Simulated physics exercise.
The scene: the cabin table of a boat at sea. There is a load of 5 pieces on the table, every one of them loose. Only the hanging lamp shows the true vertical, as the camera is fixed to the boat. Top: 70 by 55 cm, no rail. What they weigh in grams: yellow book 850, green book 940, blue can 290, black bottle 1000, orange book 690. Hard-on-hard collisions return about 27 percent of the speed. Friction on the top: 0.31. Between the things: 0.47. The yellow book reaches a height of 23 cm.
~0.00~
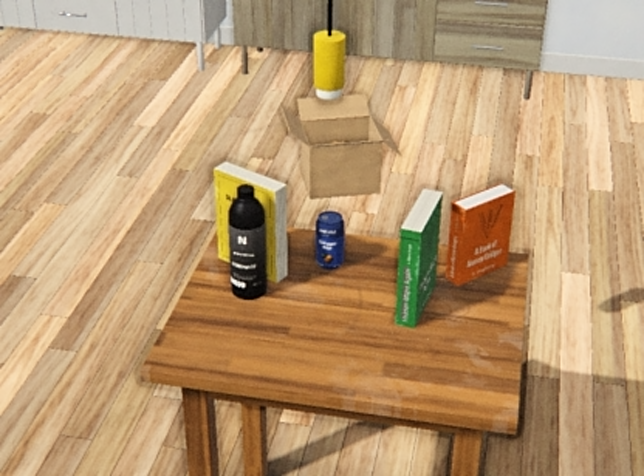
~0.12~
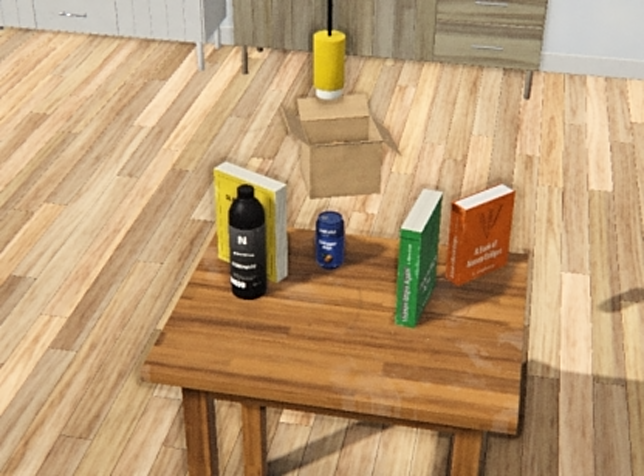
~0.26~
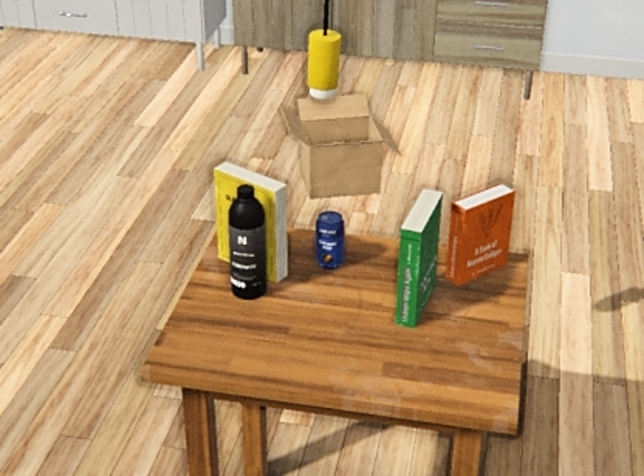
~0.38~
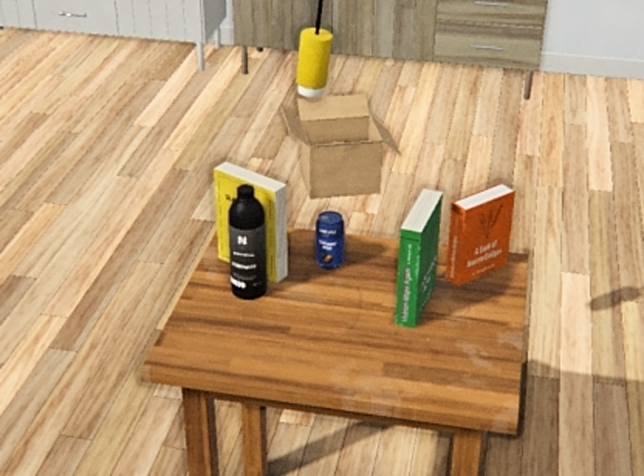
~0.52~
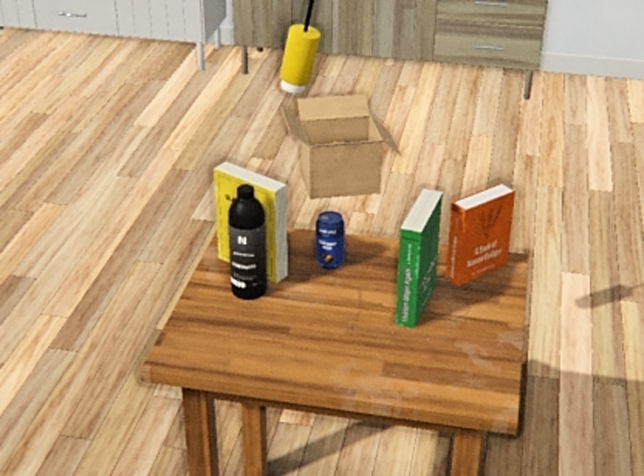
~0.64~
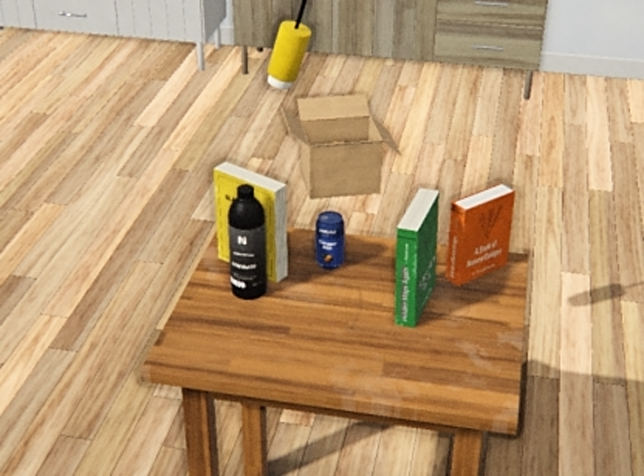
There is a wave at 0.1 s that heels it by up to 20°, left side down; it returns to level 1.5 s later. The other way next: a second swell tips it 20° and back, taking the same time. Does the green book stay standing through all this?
No.
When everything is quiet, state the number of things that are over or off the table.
In total, 2.
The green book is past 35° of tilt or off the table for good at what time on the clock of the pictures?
Roughly at the 0.9 s mark.
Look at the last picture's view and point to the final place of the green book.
You'll find it at about (329, 283).
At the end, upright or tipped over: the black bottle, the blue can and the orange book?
Outcome noted - the black bottle survives without falling, the blue can survives without falling, the orange book ends up fallen.
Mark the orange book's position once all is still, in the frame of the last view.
I'd put it at around (497, 425).
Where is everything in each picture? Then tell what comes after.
The first frame shows boat level; green book (419, 259); yellow book (251, 223).
The second frame shows boat level; black bottle (247, 241); orange book (480, 235).
The third frame shows boat heeled 2°, left side down; yellow book (251, 223); blue can (330, 241).
The fourth frame shows boat heeled 6°, left side down; black bottle (247, 241); orange book (480, 234).
The fifth frame shows boat heeled 12°, left side down; yellow book (251, 223); blue can (330, 241).
The sixth frame shows boat heeled 16°, left side down; green book (417, 258); black bottle (247, 241).
After 1.24 s, boat heeled 9°, left side down; green book on its side near (308, 263); orange book on its side; blue can slid 16 cm.
After 1.74 s, boat heeled 2°, right side down; orange book now off the table; green book on its side near (308, 280); blue can slid 21 cm.
At rest (3.6 s), off the table and tipped over, orange book; tipped over on the table, green book; not toppled but over 5 cm from the start, blue can; the other 2 in place, give or take 5 cm. Seen from the same camera at the end, green book near (329, 283).
